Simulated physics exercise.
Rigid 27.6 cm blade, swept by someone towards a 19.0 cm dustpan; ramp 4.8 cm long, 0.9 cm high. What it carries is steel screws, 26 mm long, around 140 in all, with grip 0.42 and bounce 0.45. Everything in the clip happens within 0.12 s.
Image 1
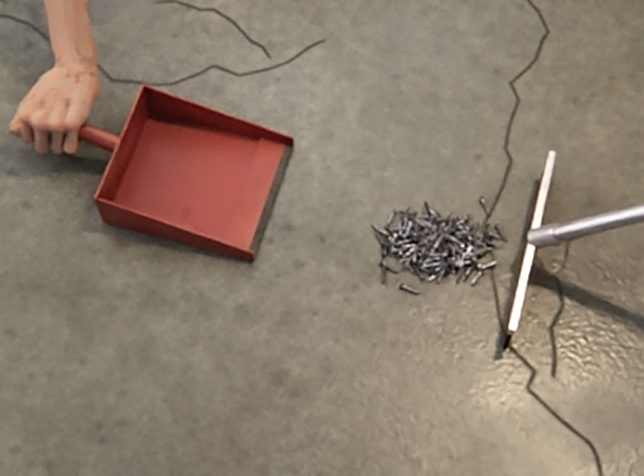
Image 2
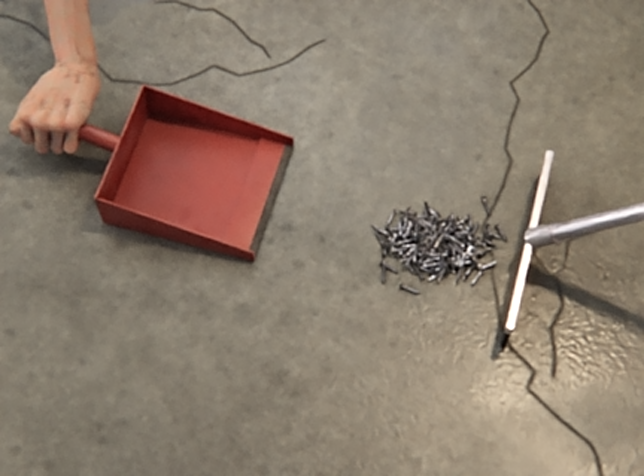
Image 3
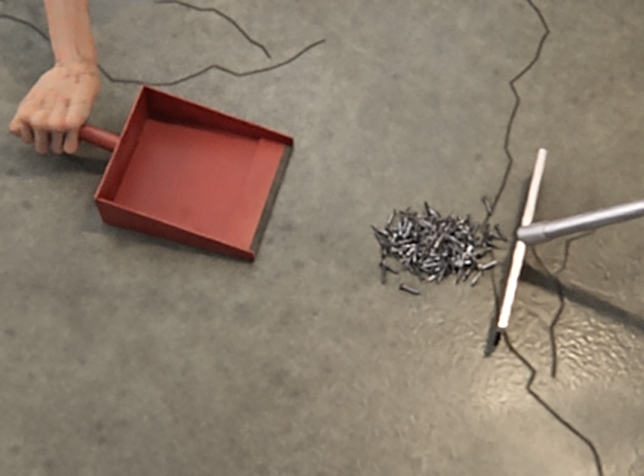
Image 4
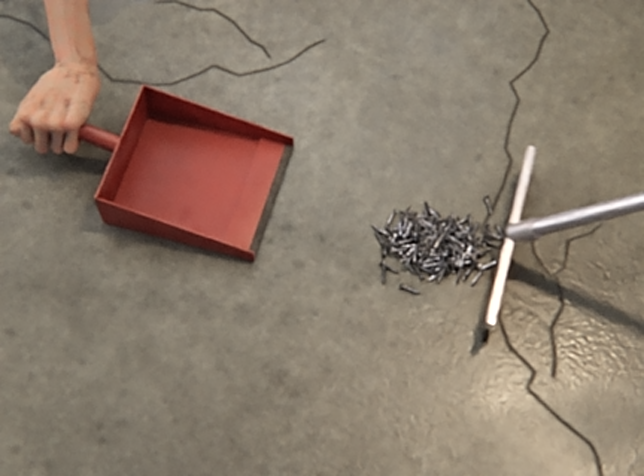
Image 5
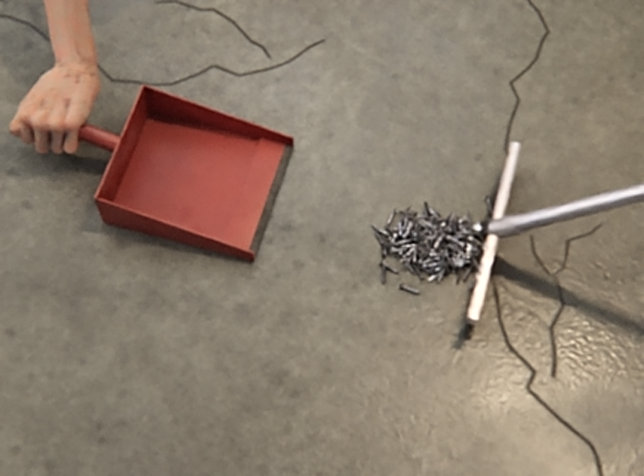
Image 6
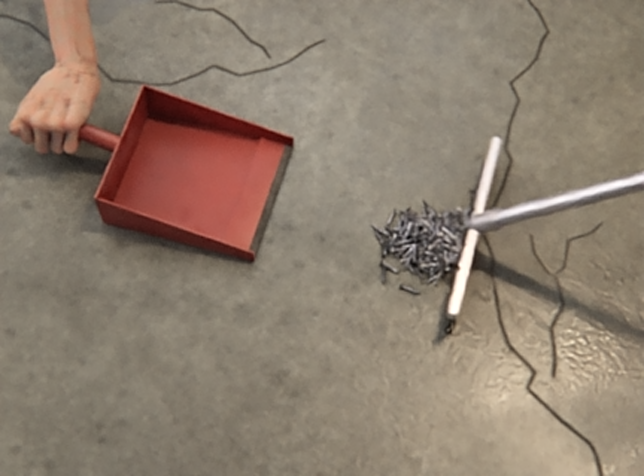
A pale, straight blade on a metal pole slides slowly leftward across the floor from the right, then meets the pile of small steel screws and presses its right side inward. The view looks down on grey, cracked concrete with a glossy patch at lower right. At upper left, a bare hand holds a red dustpan still, its open edge facing the dark grey screws.
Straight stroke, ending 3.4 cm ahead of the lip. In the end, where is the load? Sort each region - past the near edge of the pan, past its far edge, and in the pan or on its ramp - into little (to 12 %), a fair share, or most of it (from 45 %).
Past the pan's near side: Little, past the pan's far side: Little, in the pan or on its ramp: Most of it.
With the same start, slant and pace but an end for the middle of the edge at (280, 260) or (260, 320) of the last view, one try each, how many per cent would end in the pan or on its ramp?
About 40 % and 20 %.
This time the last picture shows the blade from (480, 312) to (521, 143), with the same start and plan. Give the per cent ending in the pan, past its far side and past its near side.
Final per cent - pan 25, far 20, near 5.
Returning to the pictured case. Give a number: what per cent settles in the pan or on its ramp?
About 60 per cent.
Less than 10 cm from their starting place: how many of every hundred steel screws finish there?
Roughly 0 in a hundred.
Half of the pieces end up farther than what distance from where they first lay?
Near 28 cm.
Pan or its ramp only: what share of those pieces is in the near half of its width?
Roughly 50 percent.
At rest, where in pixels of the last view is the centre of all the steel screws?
At about (257, 196).
Then, 0.12 s after the last picture, middle of the blade 15 cm from the lip; 0 % over the lip, far side 0 %, near side 0 %.
Then, 0.20 s after the last picture, middle of the blade 6 cm from the lip; 0 % over the lip, far side 5 %, near side 5 %.
Then, 0.42 s after the last picture, middle of the blade 3 cm from the lip; 60 % over the lip, far side 5 %, near side 5 %.
In the end, near side 5 %, far side 5 %, pan 60 %, in front of the lip or behind the blade 30 %.
